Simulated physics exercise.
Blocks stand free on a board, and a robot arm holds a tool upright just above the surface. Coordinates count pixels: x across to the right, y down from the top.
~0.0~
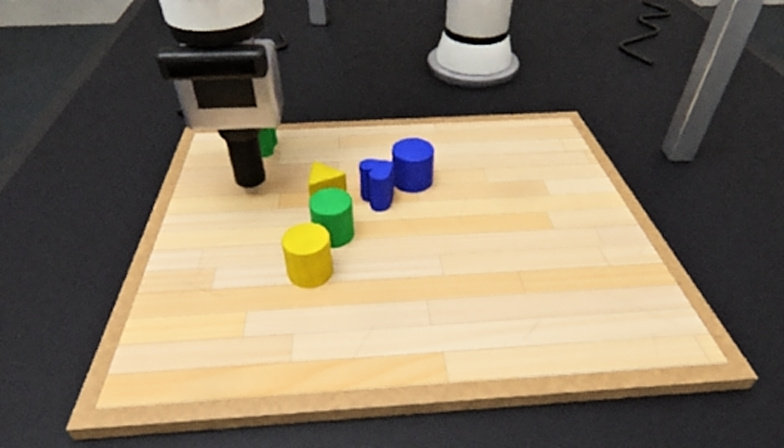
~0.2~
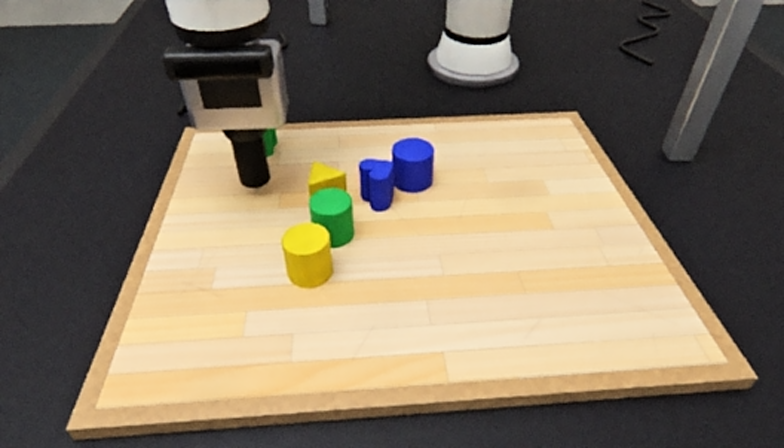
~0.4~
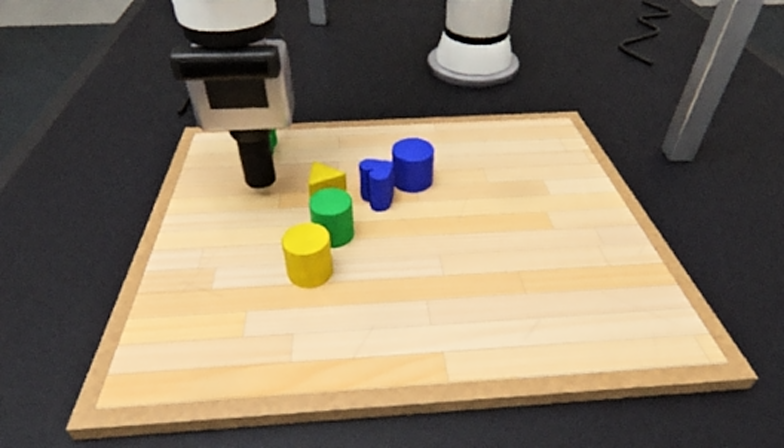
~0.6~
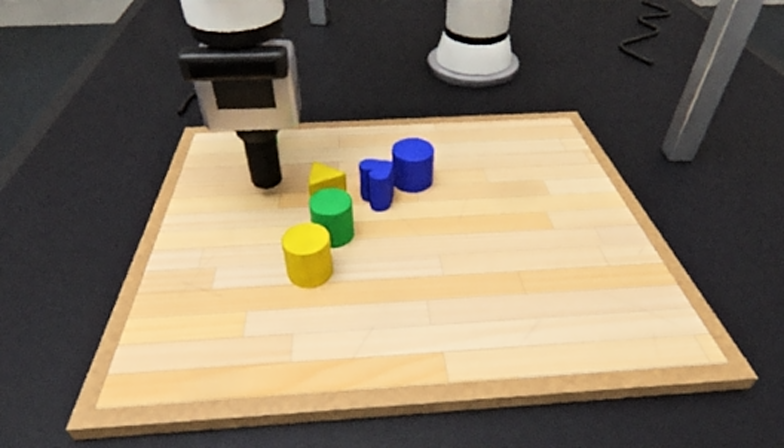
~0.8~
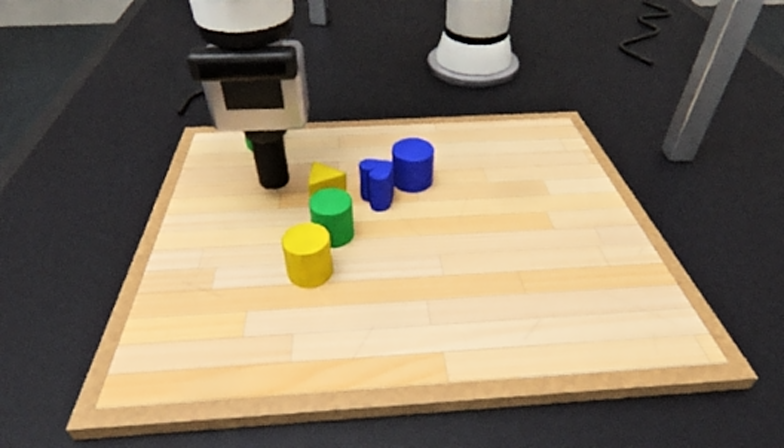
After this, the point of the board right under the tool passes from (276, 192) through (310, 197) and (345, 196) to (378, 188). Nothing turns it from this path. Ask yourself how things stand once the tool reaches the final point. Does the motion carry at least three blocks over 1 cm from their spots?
Short answer: No.
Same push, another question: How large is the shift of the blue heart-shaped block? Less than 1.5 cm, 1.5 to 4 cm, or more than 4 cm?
It moves a fair bit, 1.5 to 4 cm.
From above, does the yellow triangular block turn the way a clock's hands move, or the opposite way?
Verdict: Clockwise.
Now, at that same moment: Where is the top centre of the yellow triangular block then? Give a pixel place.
Close to (354, 180).
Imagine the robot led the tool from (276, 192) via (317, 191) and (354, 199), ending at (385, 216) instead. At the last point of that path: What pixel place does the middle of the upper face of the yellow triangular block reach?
The centre of its top will be at (368, 199).
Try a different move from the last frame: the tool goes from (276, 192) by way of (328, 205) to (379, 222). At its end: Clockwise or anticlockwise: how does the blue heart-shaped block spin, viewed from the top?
From the top, the block rotates counterclockwise.
The first path, step by step. One third of the way, tool (310, 186); yellow triangular block (330, 174), turned 20° clockwise.
Two thirds of the way, tool (345, 184); yellow triangular block (352, 180), turned 50° clockwise.
At the end, tool (378, 177); yellow triangular block (354, 180), turned 65° clockwise; green circle unmoved; blue heart-shaped block (401, 168), turned 60° clockwise; blue circle (418, 147).
